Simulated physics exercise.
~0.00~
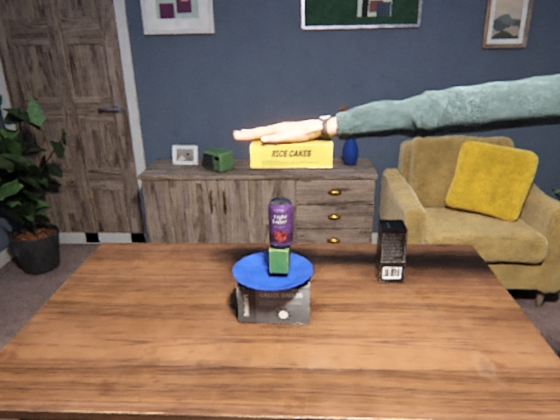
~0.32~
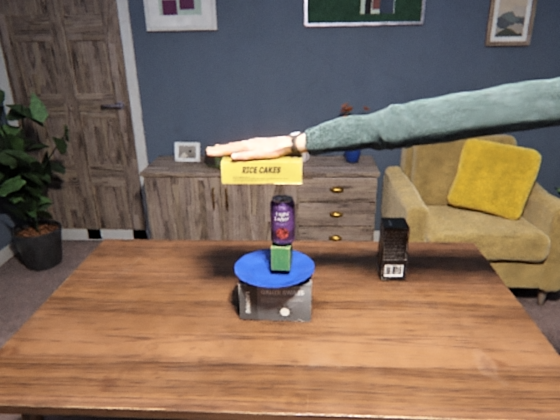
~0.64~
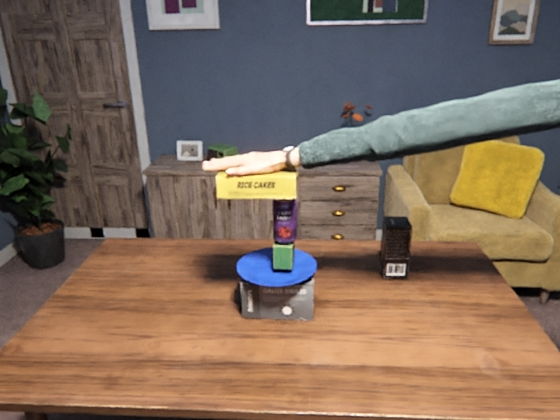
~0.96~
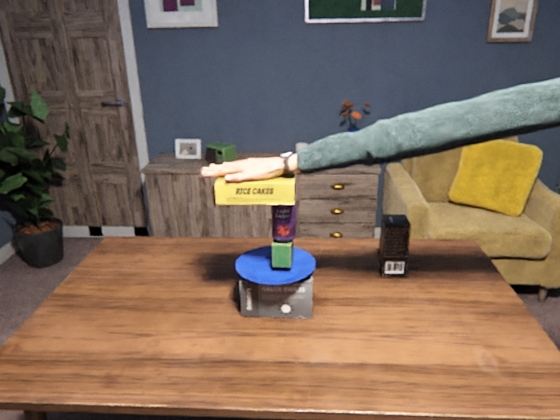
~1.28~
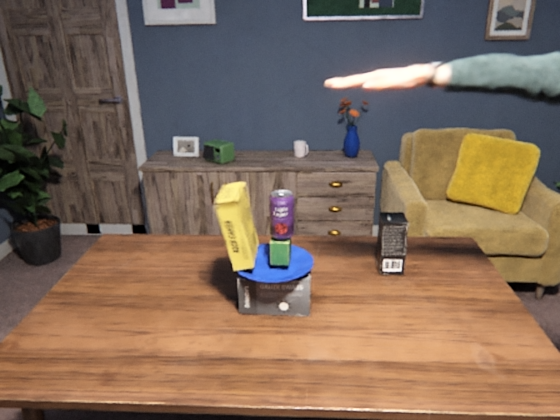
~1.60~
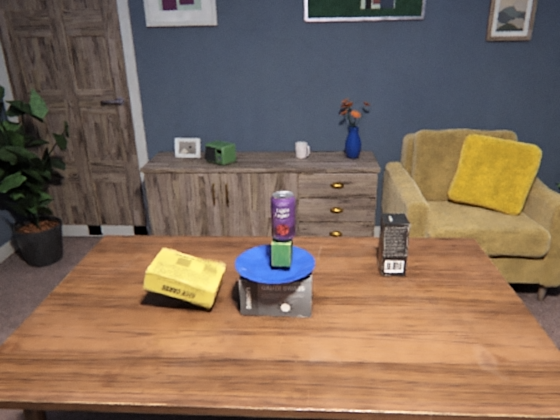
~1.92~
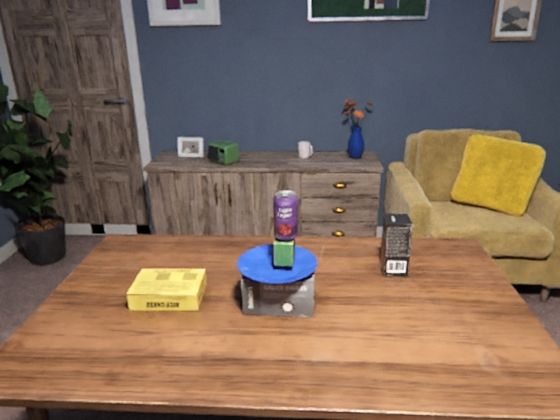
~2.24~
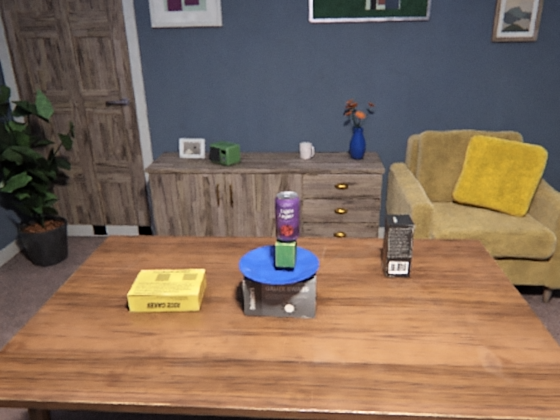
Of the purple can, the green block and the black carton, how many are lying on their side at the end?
None of them are lying on their side; the purple can, the green block and the black carton all remain upright.
